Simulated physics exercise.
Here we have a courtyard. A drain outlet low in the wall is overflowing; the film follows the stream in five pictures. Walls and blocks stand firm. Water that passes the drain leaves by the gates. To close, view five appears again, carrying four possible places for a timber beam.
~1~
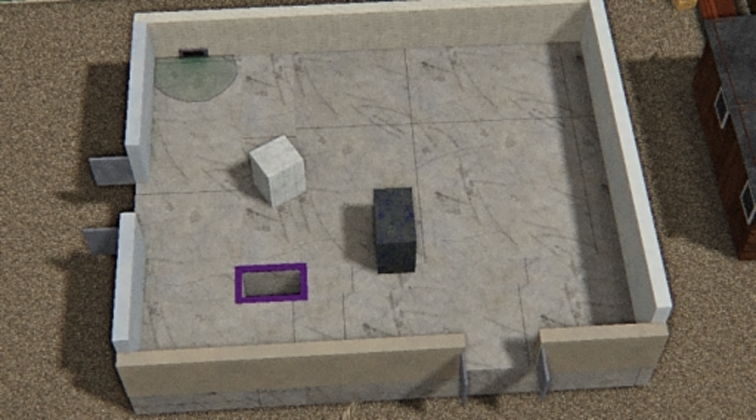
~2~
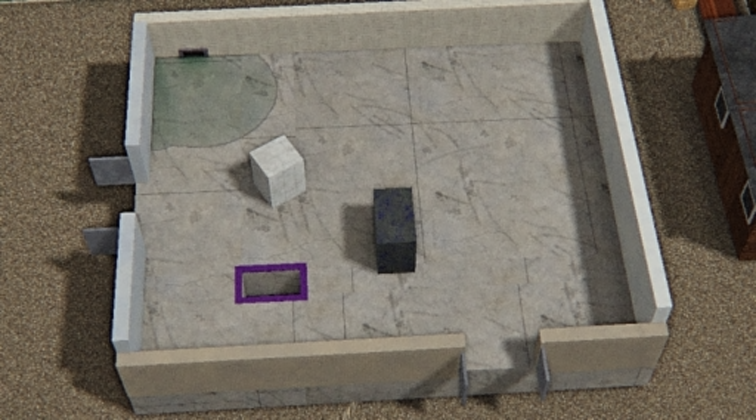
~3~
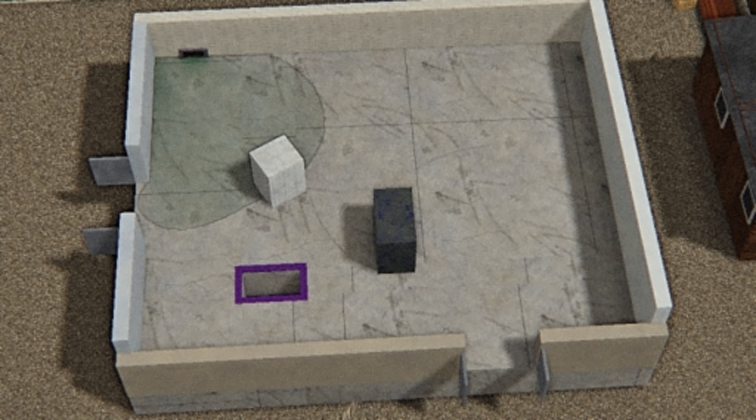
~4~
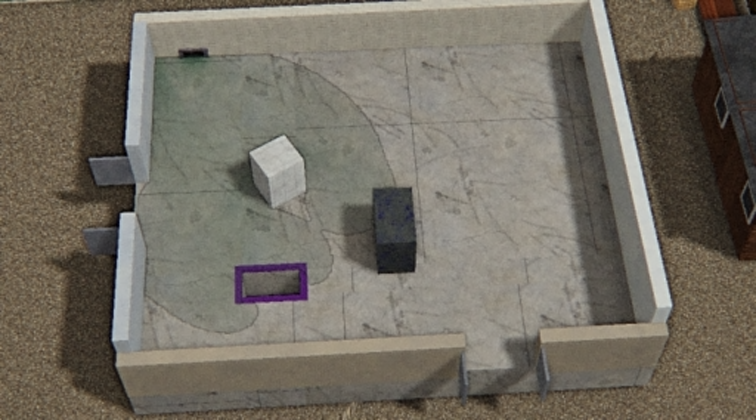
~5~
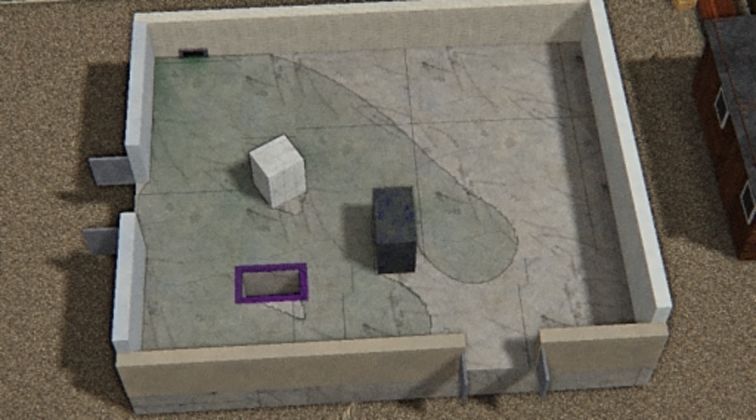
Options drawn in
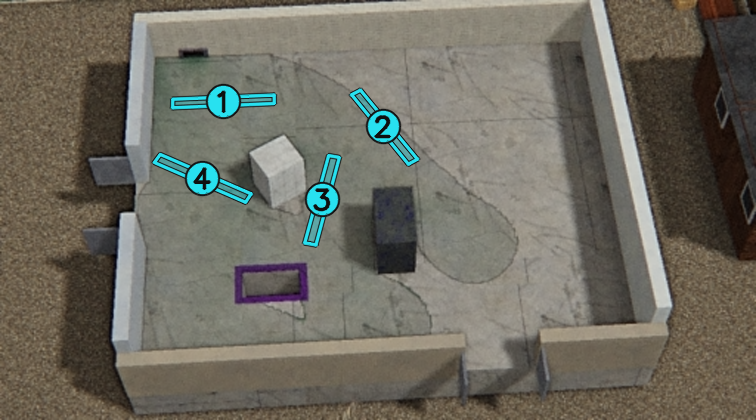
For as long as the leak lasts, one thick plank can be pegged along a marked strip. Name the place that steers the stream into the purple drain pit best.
3.
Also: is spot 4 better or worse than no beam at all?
It is worse.
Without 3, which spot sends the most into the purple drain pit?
That would be 2.
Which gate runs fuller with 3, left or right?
More leaves on the right.
On the marked copy, 1 from (172, 103) to (274, 99); 2 from (356, 92) to (412, 161); 3 from (310, 243) to (334, 156); 4 from (157, 158) to (248, 198).
For spot 1, about 18 % of the stream goes into the purple drain pit, about 79 % out by the gates.
For spot 2, about 32 % of the stream goes into the purple drain pit, about 66 % out by the gates.
For spot 3, about 43 % of the stream goes into the purple drain pit, about 55 % out by the gates.
For spot 4, about 13 % of the stream goes into the purple drain pit, about 83 % out by the gates.
